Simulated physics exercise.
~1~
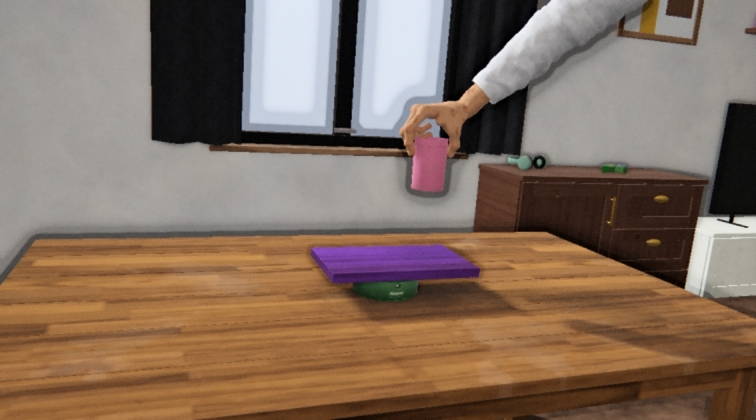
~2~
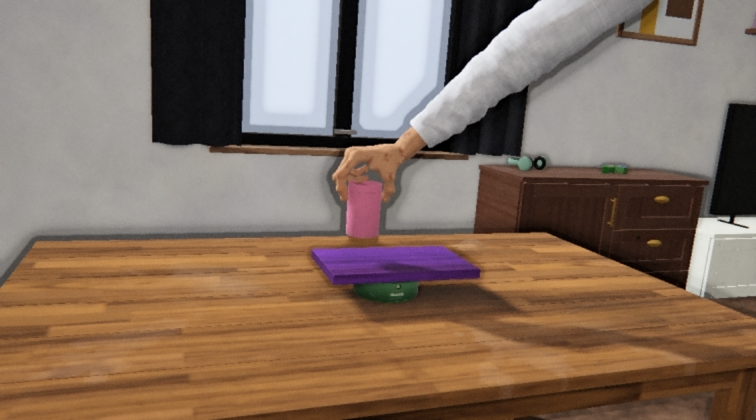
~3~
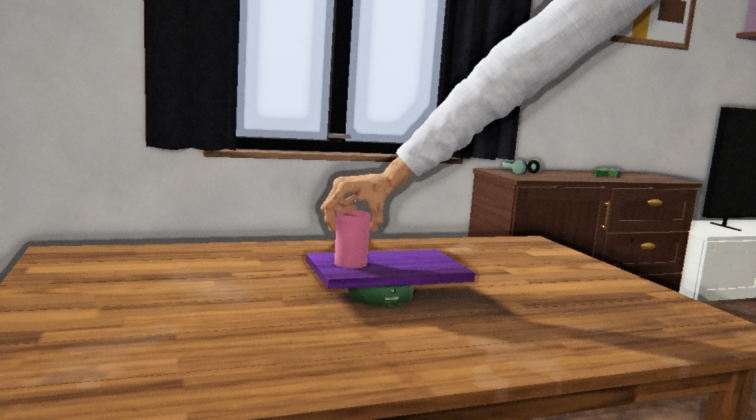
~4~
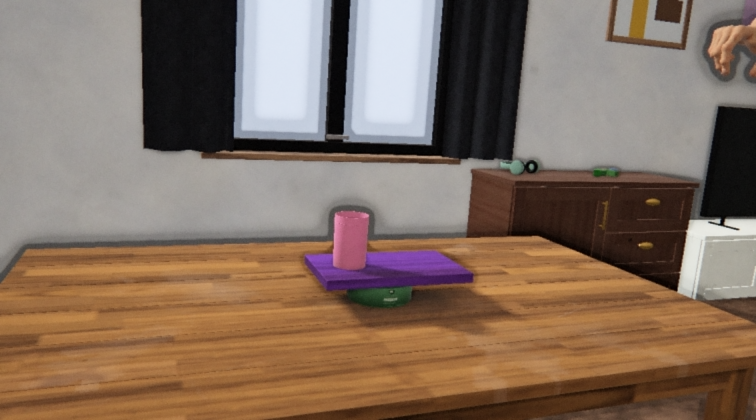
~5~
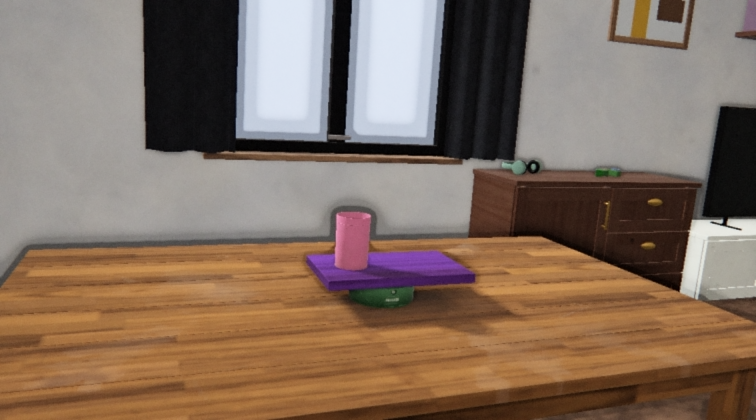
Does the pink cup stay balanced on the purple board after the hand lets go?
Yes, the pink cup stays upright on the purple board after the hand lets go and draws away.
